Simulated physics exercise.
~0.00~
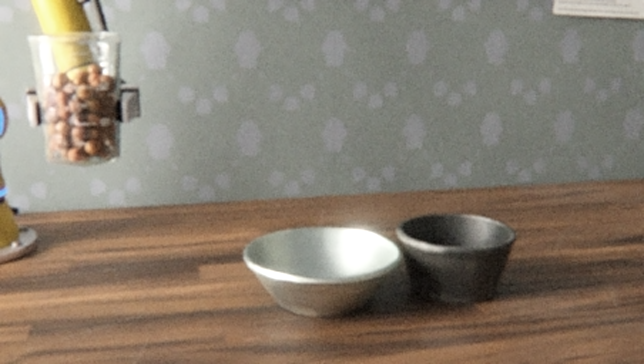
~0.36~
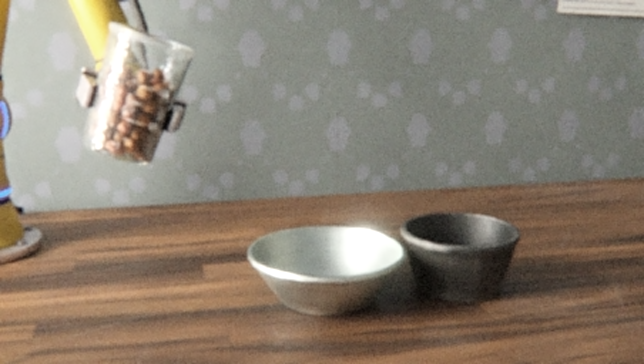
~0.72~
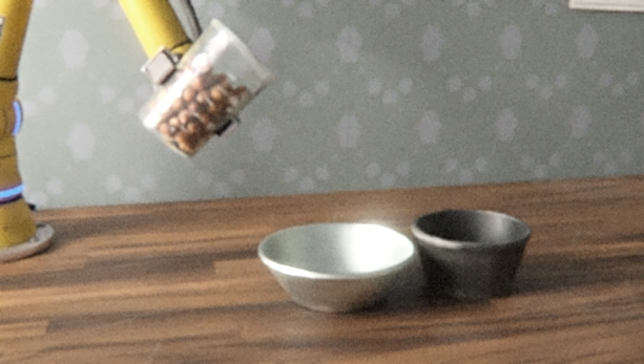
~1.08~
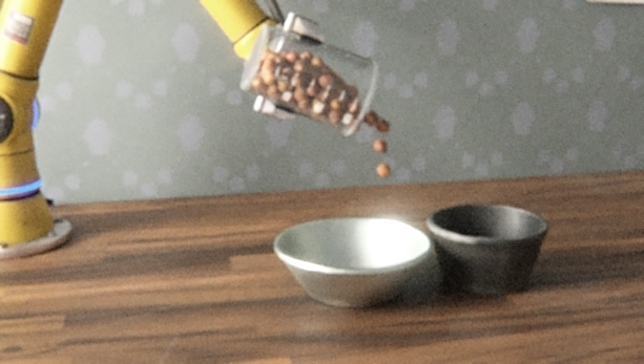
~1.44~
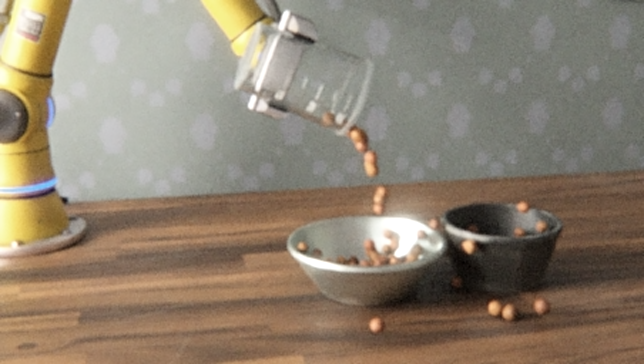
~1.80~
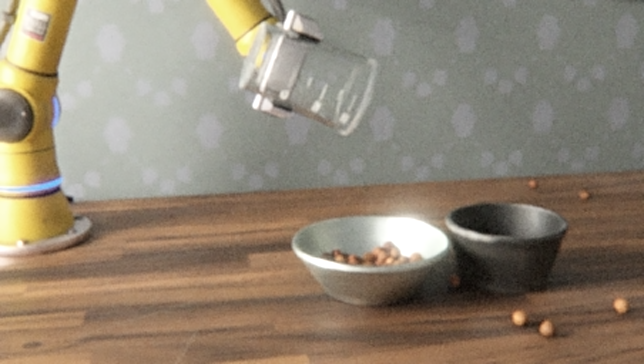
A yellow robot arm tips a beaker of hazelnuts, filling mostly the lighter bowl and scattering some.
